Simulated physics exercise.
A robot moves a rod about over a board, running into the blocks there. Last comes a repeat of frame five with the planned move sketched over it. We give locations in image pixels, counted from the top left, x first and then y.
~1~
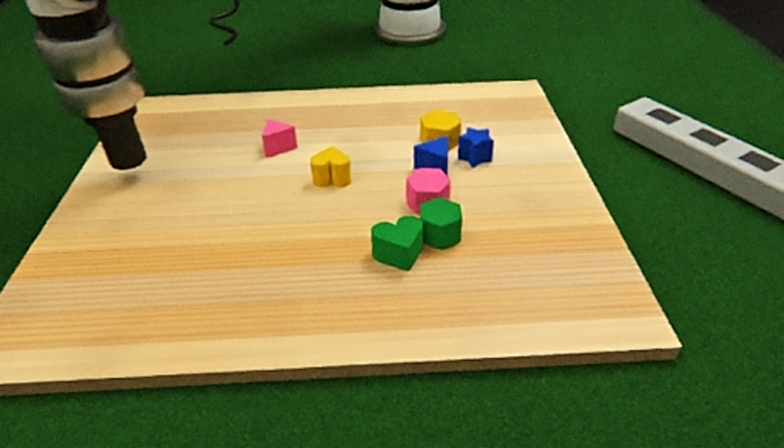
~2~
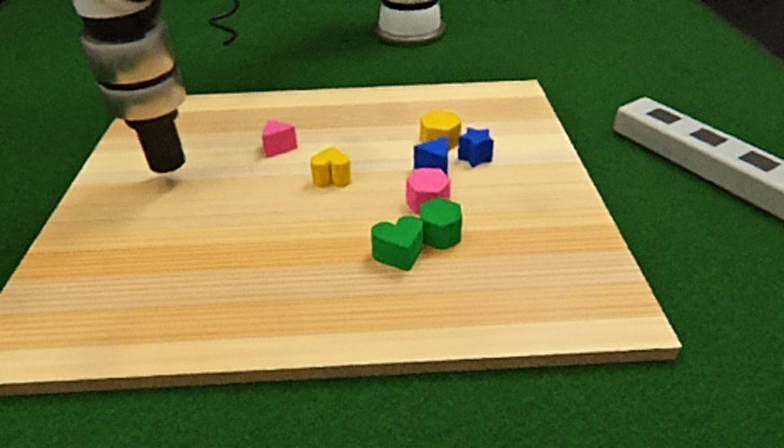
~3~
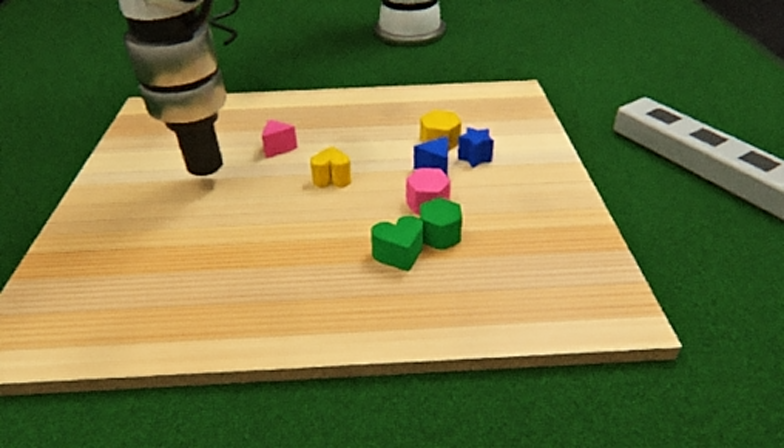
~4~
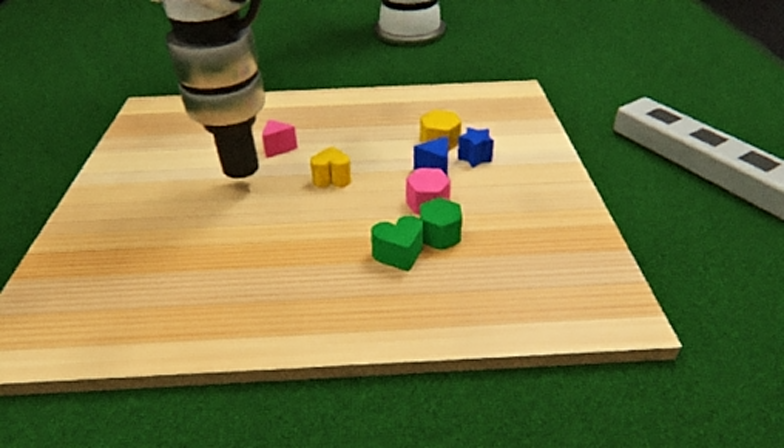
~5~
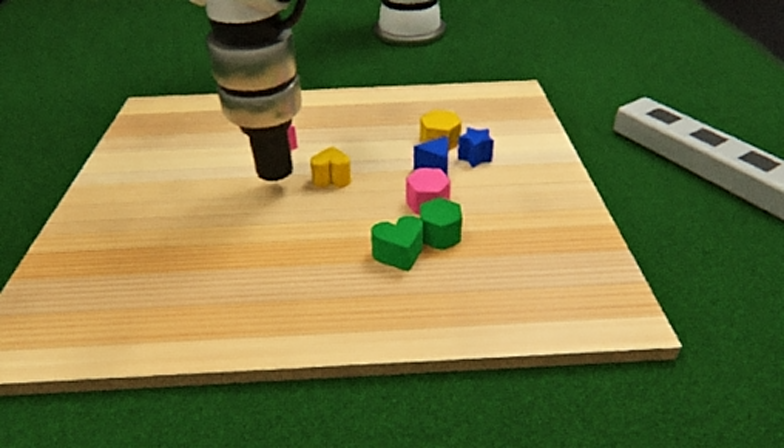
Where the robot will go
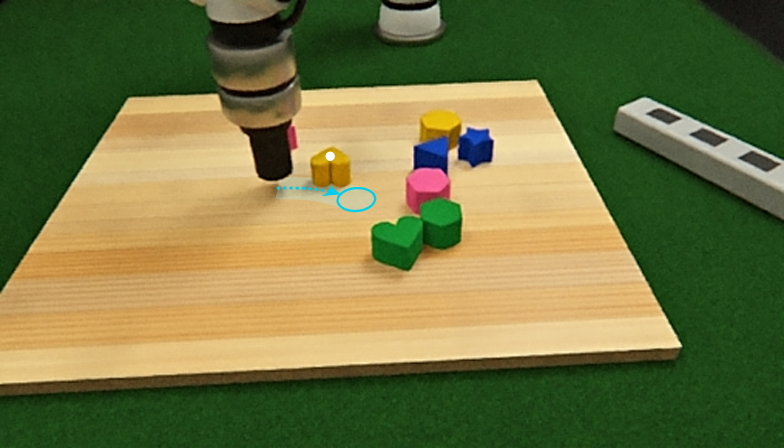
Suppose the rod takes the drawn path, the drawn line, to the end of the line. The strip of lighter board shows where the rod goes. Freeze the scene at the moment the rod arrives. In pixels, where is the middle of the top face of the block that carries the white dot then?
Located at (364, 154).
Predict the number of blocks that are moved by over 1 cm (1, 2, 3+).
I foresee one block being moved.
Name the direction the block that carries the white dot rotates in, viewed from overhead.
It spins anti-clockwise.
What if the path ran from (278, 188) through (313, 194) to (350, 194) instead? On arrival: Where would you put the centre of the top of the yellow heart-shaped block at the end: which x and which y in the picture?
I predict (359, 150).
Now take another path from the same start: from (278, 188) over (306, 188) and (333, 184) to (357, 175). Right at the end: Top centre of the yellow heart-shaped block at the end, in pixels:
I expect it at (385, 139).
The drawn path runs from (278, 188) through (306, 188) and (332, 192) to (356, 199); the dot is on the yellow heart-shaped block.
The first path, step by step. Halfway along, rod (318, 174); yellow heart-shaped block (350, 153), turned 25° anticlockwise.
At the end, rod (355, 183); yellow heart-shaped block (364, 154), turned 80° anticlockwise; pink hexagonal block not moved.
